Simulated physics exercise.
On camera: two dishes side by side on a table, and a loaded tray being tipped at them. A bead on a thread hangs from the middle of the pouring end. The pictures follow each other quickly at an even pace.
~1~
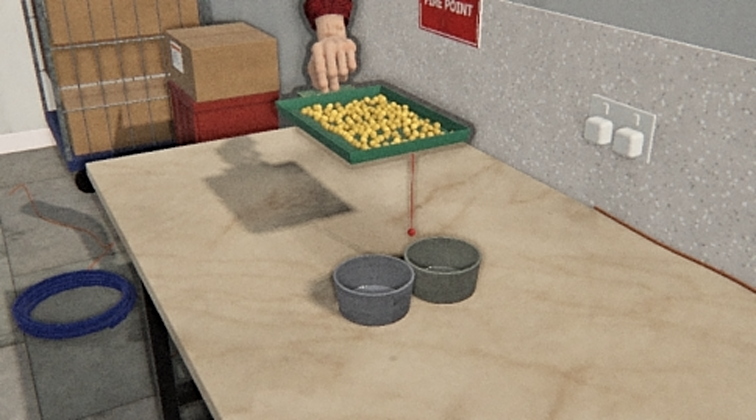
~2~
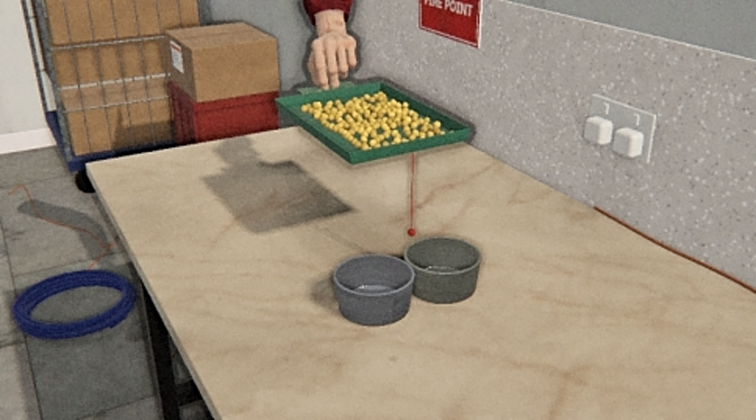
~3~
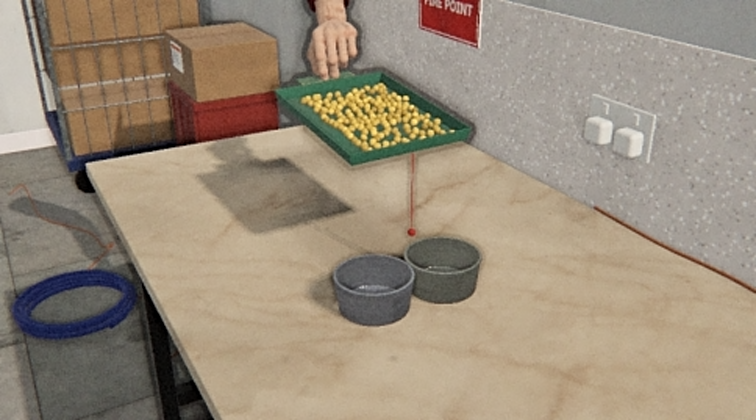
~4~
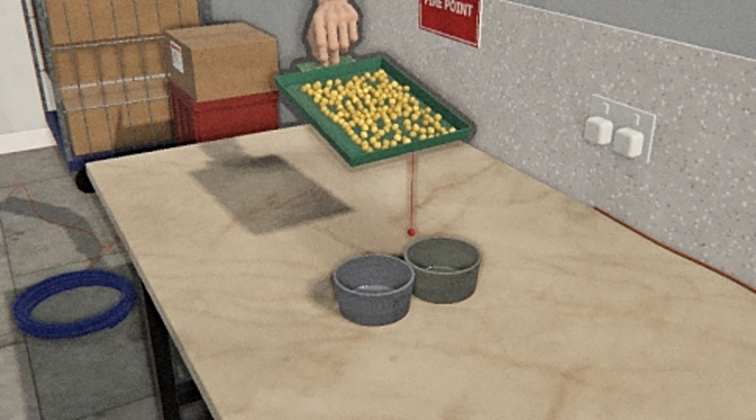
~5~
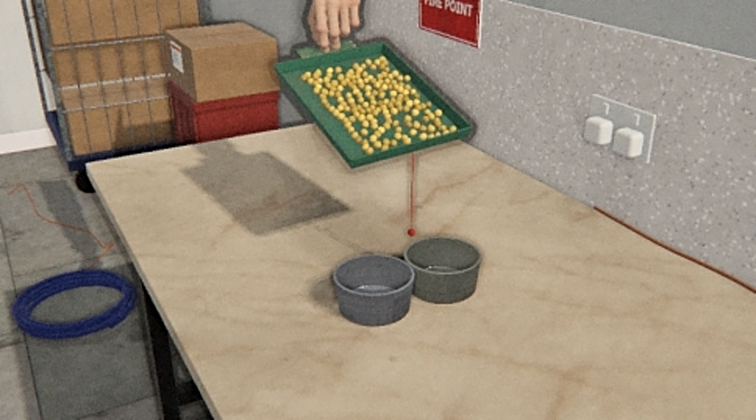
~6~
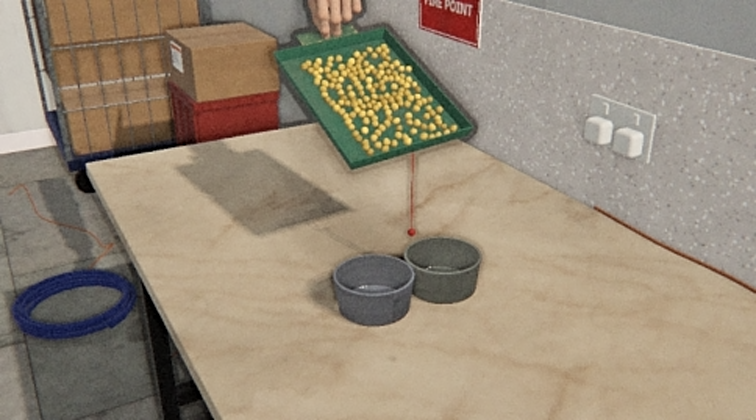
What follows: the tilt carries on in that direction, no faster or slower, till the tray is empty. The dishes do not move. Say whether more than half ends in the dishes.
In the dishes lies the larger part of it.
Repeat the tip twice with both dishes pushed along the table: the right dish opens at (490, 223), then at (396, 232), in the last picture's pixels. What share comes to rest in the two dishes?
About 0 and 0 per cent.
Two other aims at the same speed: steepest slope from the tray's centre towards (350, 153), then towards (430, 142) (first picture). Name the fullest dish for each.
First the left-hand dish, then the dish on the right.
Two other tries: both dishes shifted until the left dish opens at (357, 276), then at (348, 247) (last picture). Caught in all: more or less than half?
In turn: Most of it; not half.
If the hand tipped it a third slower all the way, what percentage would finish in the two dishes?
It comes to 90 per cent or so.
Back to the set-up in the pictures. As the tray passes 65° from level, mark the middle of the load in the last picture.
Close to (392, 126).
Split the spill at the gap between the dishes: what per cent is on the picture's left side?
About 10 per cent.
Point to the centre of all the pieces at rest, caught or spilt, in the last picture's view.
At about (401, 300).
Soon, tray tipped steeply; all on the tray.
A while on, tray tipped past a quarter turn; nearly all on the tray; a stray few in the left dish; a stray few in the right dish; a stray few outside both; a stray few in the air.
Towards the end, tray tipped past a quarter turn; about half in the left dish; about a quarter in the right dish; about a quarter outside both.
Finally, tray tipped past a quarter turn; about half in the left dish; about a quarter in the right dish; about a quarter outside both.
